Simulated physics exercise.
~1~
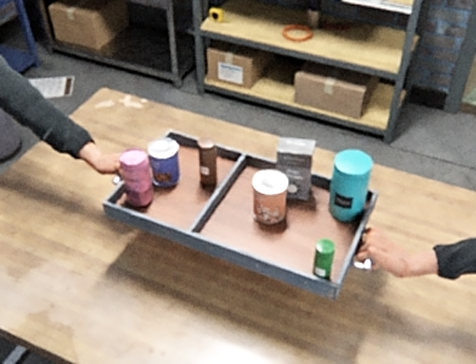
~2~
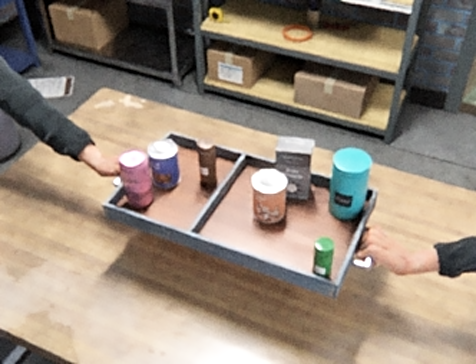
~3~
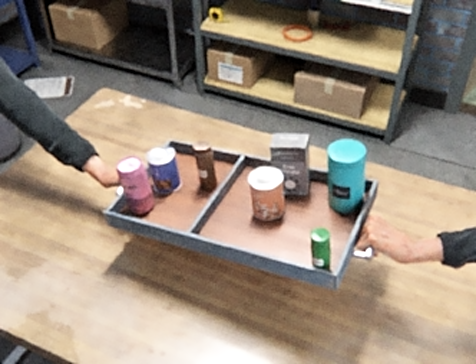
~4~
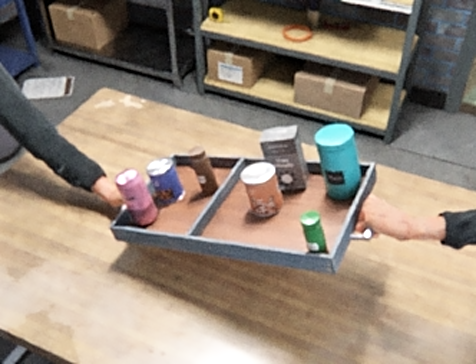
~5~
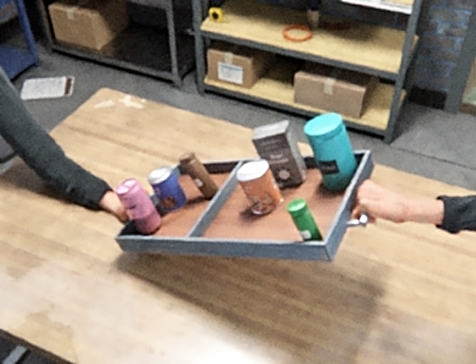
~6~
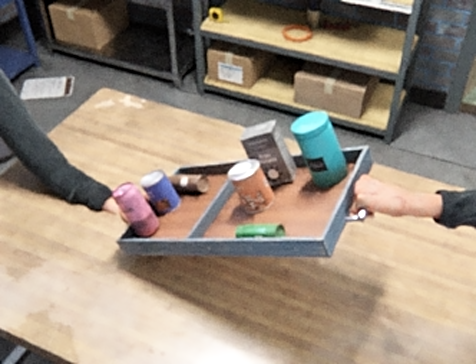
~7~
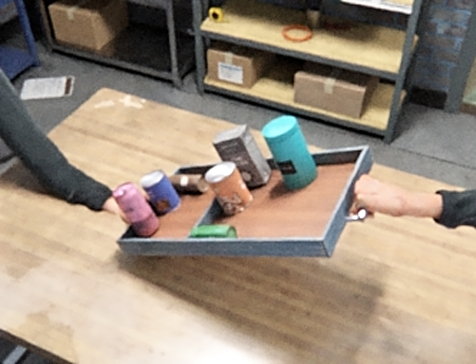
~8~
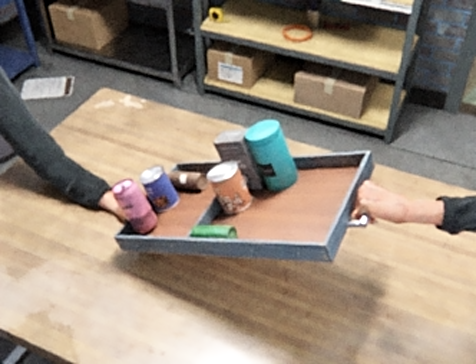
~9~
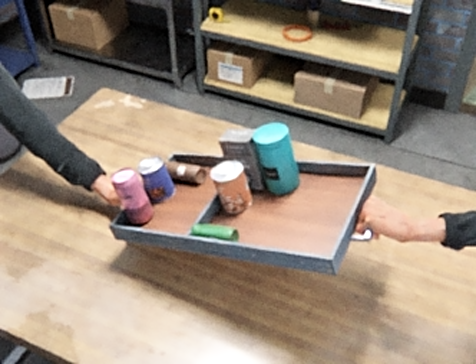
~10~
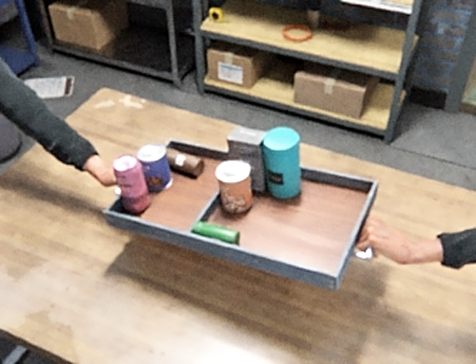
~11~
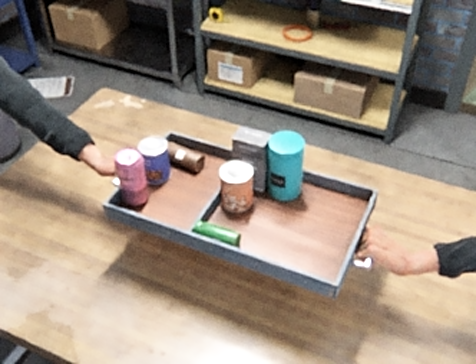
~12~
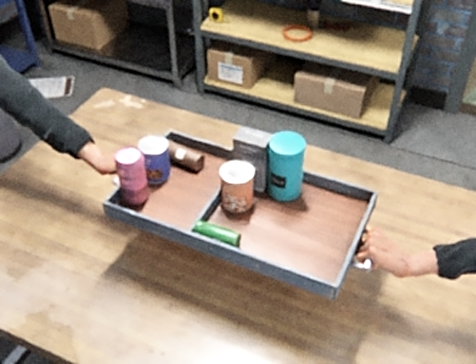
In a workshop with shelves of cardboard boxes behind, seen from above, two hands hold a shallow divided tray over a wooden table. Pink, blue and brown containers stand left of the divider, with an orange tin, grey carton, turquoise jar and small green shaker to the right. The hands tilt the tray down to the left, and the brown and green shakers topple. The jar, carton and orange tin slide left toward the divider. The hands level the tray again, leaving both shakers lying down and the other containers upright, the right end empty.
